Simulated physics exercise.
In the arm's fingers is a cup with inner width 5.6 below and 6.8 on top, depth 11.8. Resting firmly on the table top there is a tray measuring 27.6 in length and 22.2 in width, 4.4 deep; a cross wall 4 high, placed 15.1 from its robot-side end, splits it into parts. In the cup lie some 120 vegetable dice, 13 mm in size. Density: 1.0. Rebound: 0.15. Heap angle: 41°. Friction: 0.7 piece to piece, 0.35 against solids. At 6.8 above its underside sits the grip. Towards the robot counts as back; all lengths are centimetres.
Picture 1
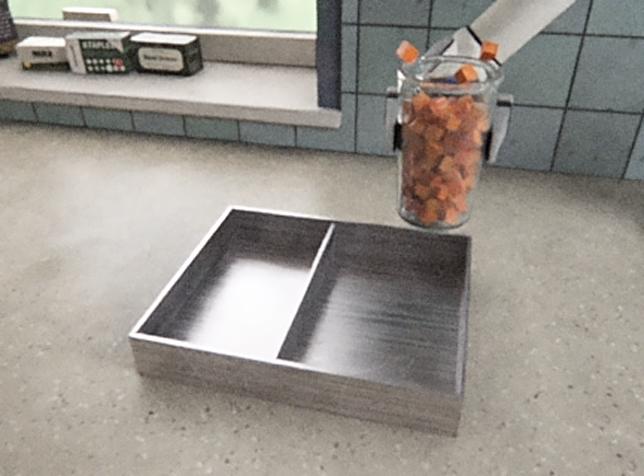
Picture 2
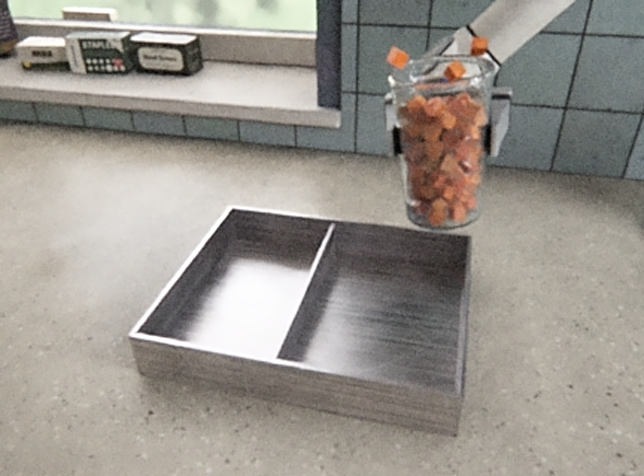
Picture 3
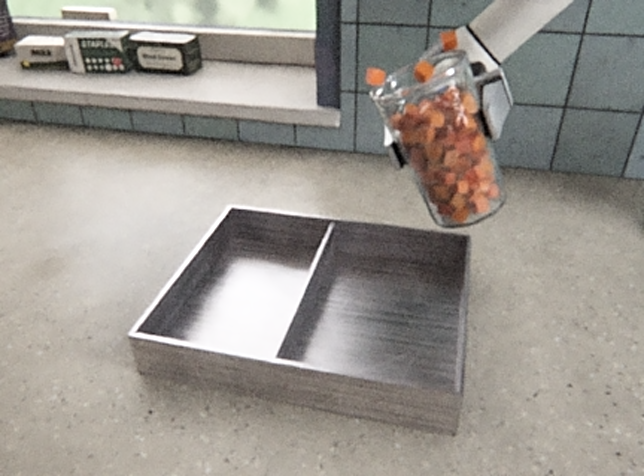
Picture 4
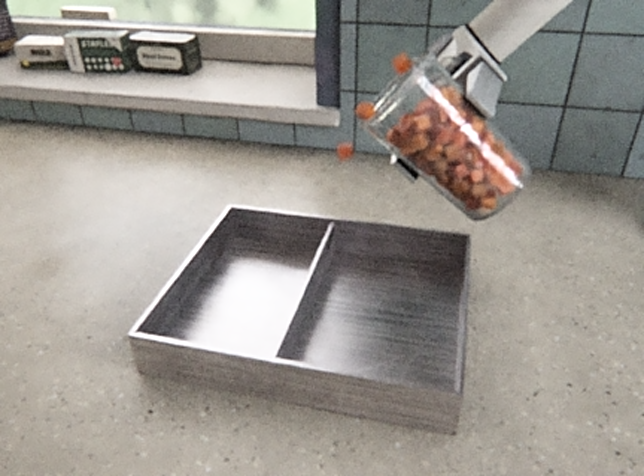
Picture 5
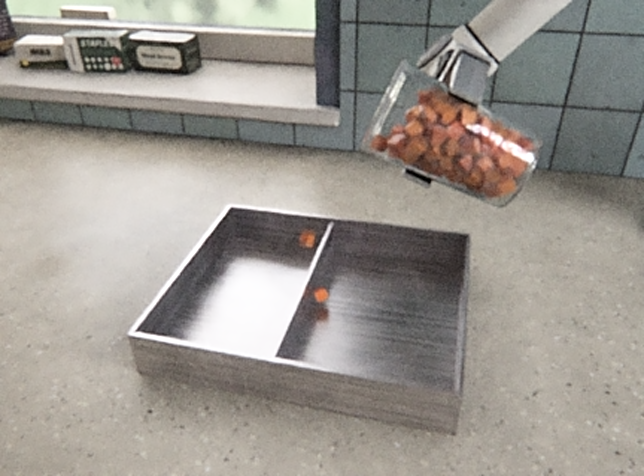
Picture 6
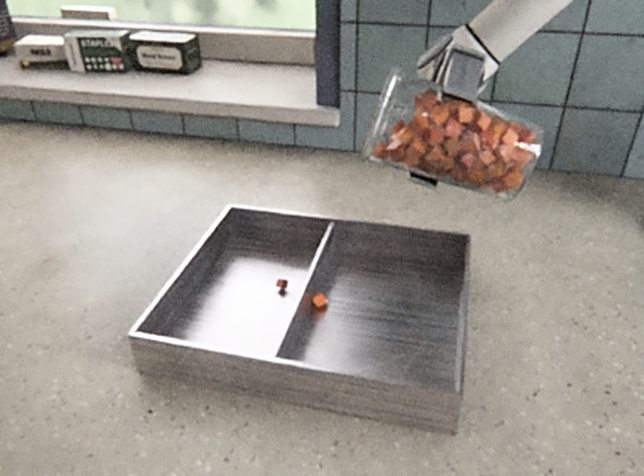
Clear cup of orange vegetable dice tilting leftward in a robot arm's grip, two pieces dropping into a divided tray below.
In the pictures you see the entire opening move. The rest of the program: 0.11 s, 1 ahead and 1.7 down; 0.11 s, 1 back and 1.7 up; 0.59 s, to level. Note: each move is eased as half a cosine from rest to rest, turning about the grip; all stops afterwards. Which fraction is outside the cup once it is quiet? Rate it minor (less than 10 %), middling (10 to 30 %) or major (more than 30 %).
Minor, less than 10 %.
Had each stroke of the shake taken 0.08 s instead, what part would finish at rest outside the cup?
Around 0 percent.
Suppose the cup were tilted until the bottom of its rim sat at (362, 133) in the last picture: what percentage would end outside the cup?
Close to 0 in a hundred.
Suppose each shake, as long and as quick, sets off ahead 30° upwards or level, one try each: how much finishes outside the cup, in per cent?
Near 5 and 5 percent respectively.
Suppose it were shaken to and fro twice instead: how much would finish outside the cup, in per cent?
About 0 per cent, then.
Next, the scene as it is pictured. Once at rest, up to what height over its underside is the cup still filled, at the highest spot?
About 11.0 cm.
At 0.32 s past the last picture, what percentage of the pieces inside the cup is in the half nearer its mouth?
Mouth half share: Roughly 45 %.
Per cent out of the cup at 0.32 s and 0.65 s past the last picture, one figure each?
Around 0 % and around 0 %.
Then, 0.32 s on, tilted 69° forward, highest piece 23 above the table; 119 in the cup, 1 in the robot-side part, 1 in the far-side part.
Then, 0.65 s on, tilted 13° forward, highest piece 24 above the table; 119 in the cup, 1 in the robot-side part, 1 in the far-side part.
Then, 1.01 s on, level, highest piece 25 above the table; 119 in the cup, 1 in the robot-side part, 1 in the far-side part.
Then, 2.06 s on, level, highest piece 25 above the table; 119 in the cup, 1 in the robot-side part, 1 in the far-side part.
In the end, 119 in the cup, 1 in the robot-side part, 1 in the far-side part. That is 2 % outside the cup.
